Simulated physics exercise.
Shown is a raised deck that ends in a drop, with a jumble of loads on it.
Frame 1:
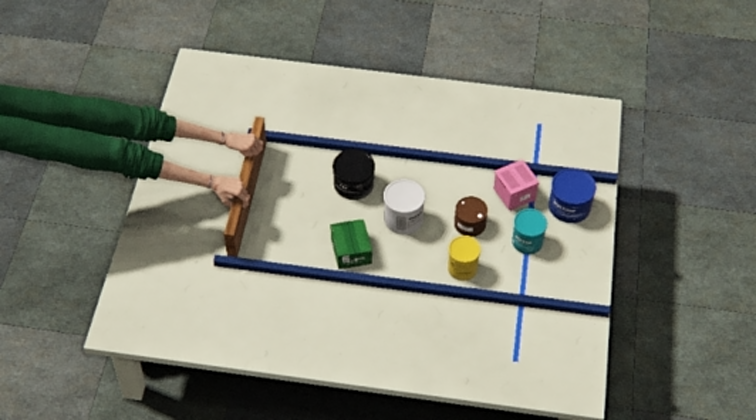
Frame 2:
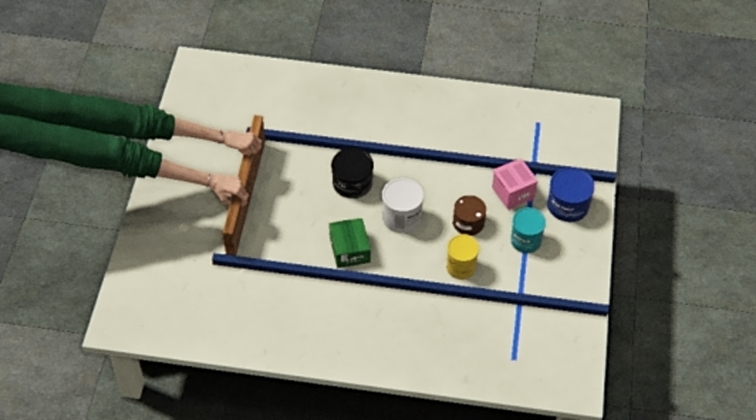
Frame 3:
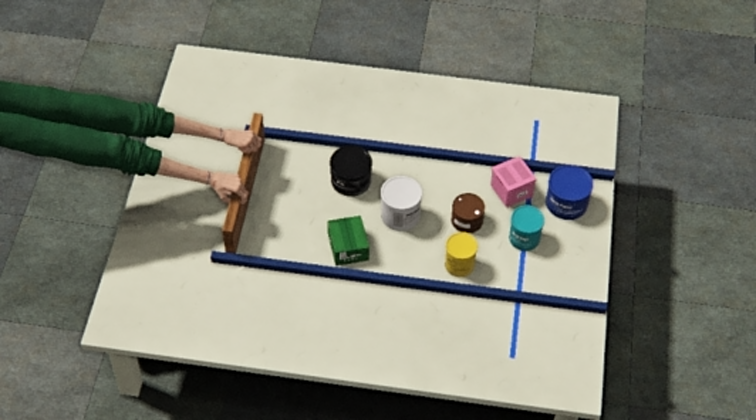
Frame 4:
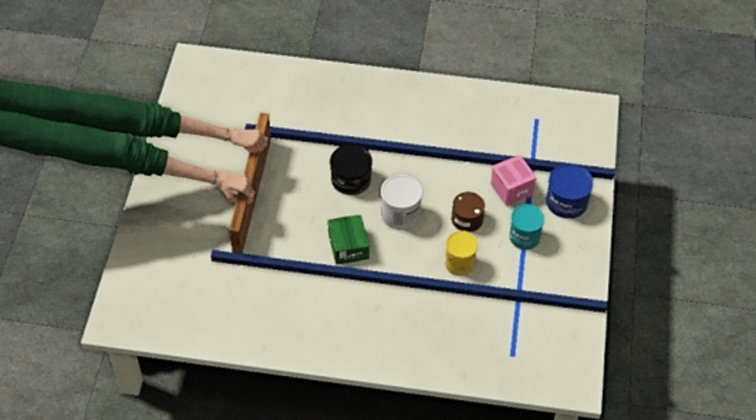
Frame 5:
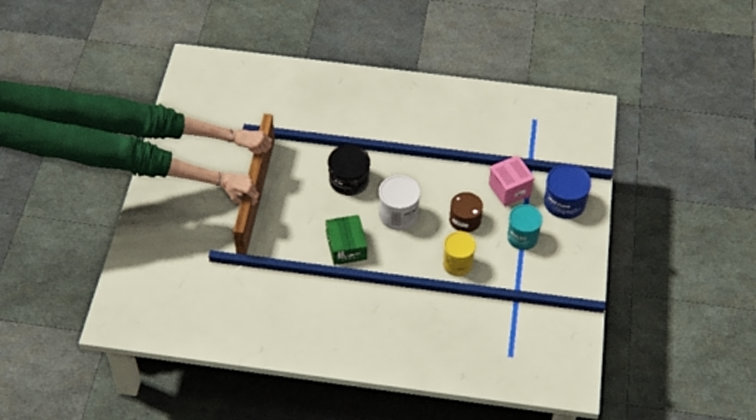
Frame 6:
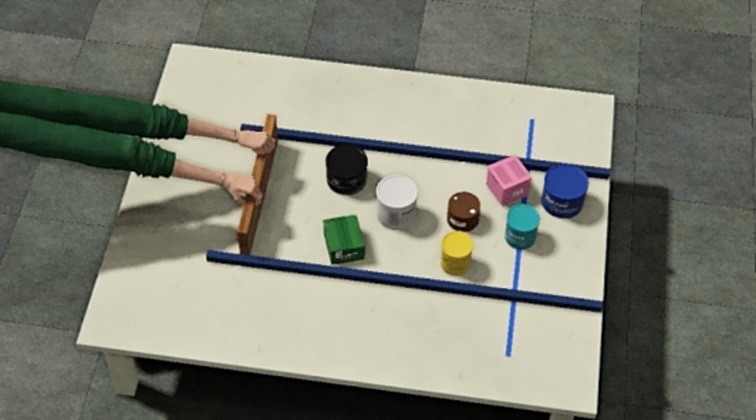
At the start, two green-sleeved arms hold a wooden plank upright at the left of a white table, facing a jumble of pails and boxes between two dark blue rails. The hands then push the plank slightly to the right, without touching the loads, which stay in the same arrangement.
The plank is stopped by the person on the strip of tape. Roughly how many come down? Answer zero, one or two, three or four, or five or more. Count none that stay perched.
One or two.
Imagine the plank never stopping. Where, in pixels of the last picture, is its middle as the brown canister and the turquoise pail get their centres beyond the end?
The middle is at (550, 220) when it's the brown canister, and at (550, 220) when it's the turquoise pail.
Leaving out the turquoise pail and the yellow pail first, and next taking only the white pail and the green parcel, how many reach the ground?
First 1, second 1.
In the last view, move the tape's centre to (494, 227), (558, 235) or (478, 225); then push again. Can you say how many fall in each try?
In order: 0, 5 and 0.
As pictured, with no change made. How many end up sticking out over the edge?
The total comes out at 0.
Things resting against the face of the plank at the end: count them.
In contact: 3.
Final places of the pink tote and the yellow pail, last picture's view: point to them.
The pink tote at (581, 184), the yellow pail at (569, 269).
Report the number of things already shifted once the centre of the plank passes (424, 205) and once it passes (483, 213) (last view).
At the first spot the count is 5, and at the second it is 8.
A little later, none off yet; blue pail at rest near (564, 192); turquoise pail at rest near (522, 227); pink tote at rest near (508, 181).
When it is over, the number that fall off is one or two; down, blue pail.
